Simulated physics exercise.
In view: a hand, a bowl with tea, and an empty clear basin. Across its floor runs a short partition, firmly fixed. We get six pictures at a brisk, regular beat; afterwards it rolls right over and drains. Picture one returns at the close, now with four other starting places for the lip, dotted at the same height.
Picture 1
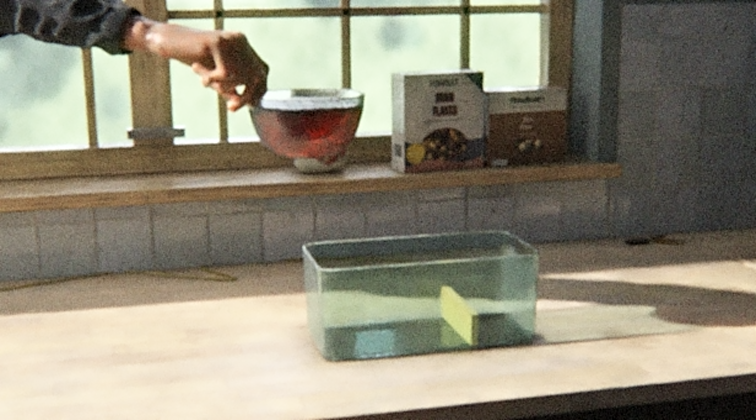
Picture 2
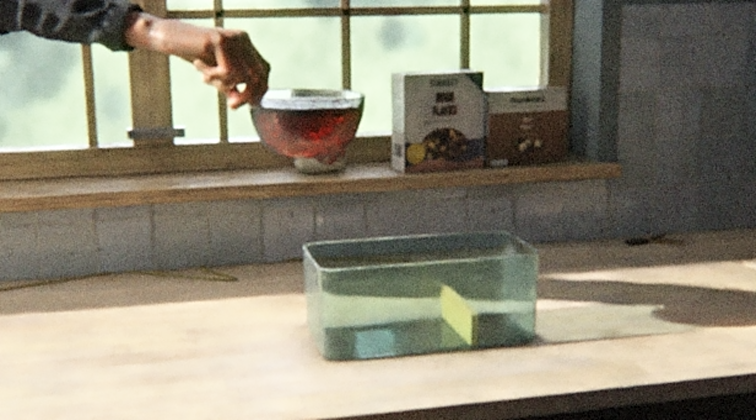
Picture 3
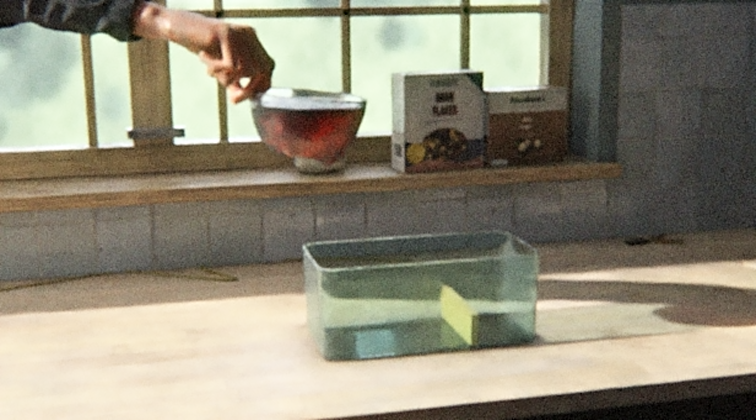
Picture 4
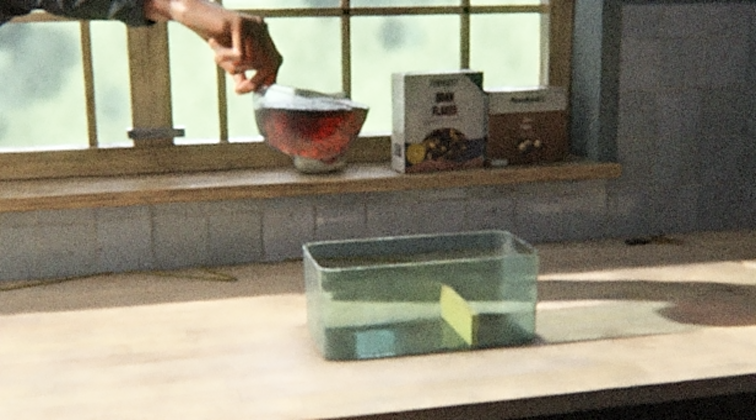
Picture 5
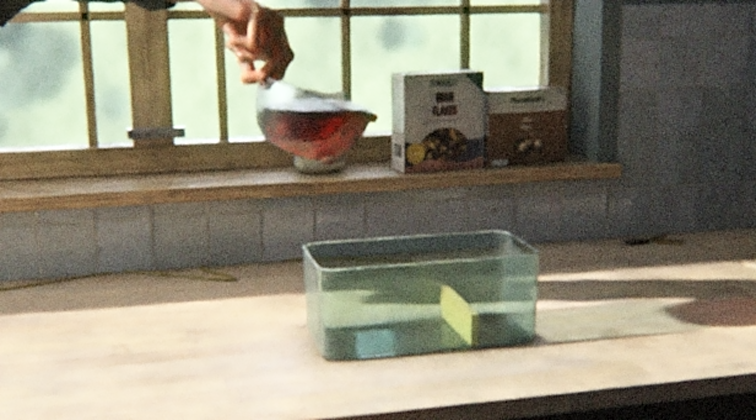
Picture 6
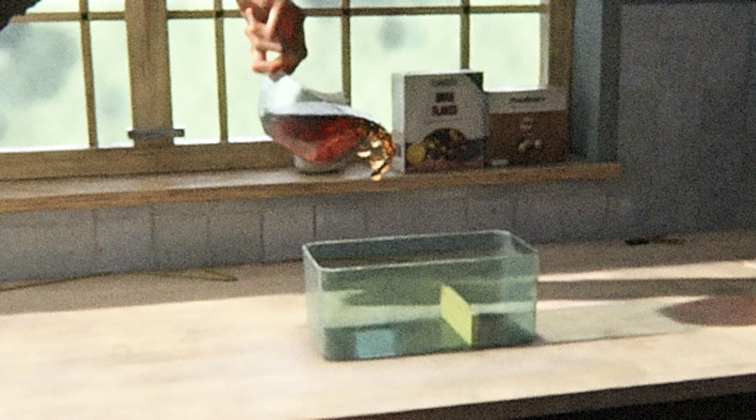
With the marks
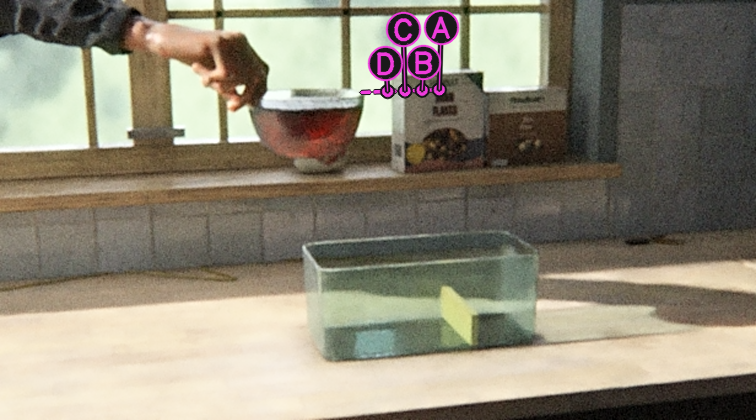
A hand reaching in from the upper left tilts a glass bowl of reddish-brown tea rightward, gradually at first, then more steeply, until tea spills over its right lip in the air. Below, on a pale sunlit counter, sits a clear greenish basin with a short yellow-green partition. The still, slightly raised view faces a wooden-framed kitchen window, with two boxes on the sill right of the bowl.
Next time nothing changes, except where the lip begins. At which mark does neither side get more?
Spot C does it best.
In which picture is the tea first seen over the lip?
In picture 5.
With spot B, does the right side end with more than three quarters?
No, it does not.
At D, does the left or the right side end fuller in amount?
The left side.
On the marked copy, A at (439, 89); B at (422, 90); C at (405, 90); D at (387, 91).
With A, about 39 % ends left of the wall and 60 % right of it.
With B, about 37 % ends left of the wall and 62 % right of it.
With C, about 49 % ends left of the wall and 50 % right of it.
With D, about 70 % ends left of the wall and 29 % right of it.
